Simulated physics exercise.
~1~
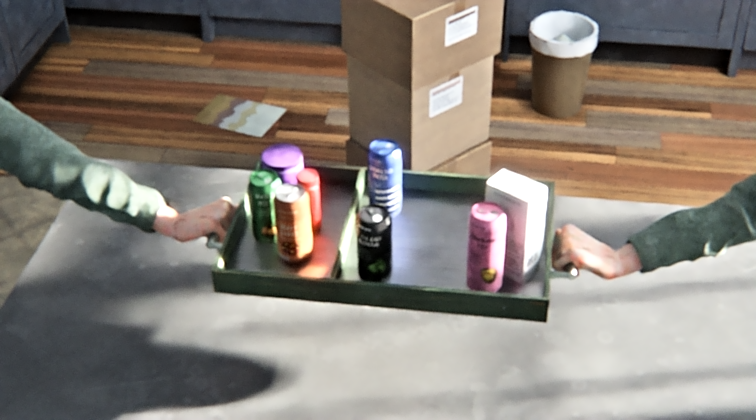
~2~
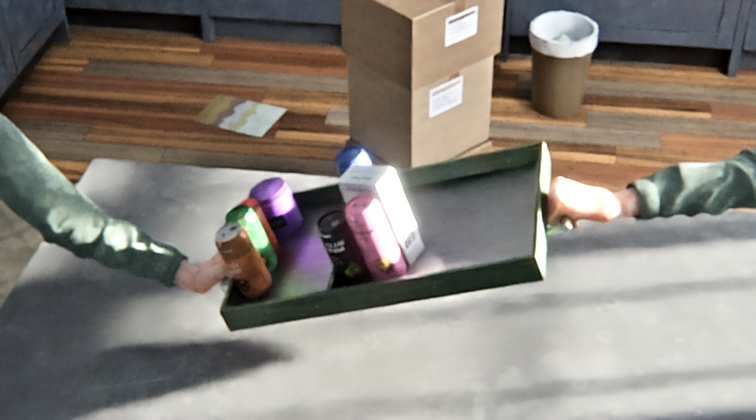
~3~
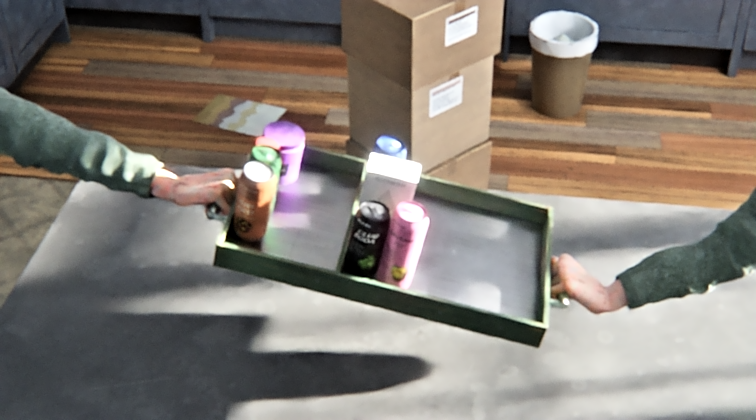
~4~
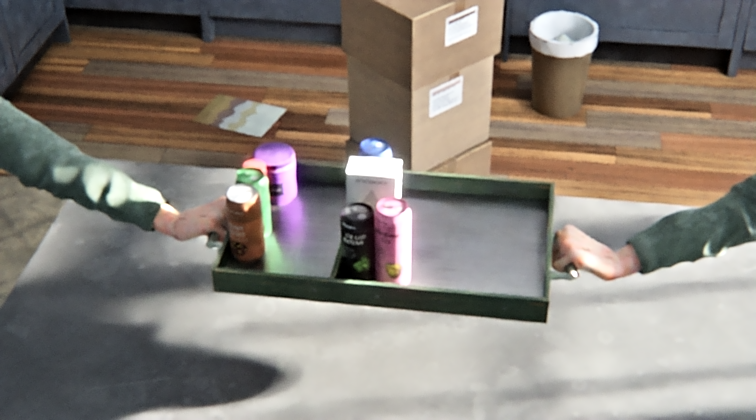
A green tray of cans, a purple jar and a white packet, held by two hands, tilts down to the left, sending several items sliding left, then tips gently to the right and returns to level, with the packet and pink can upright near the middle.
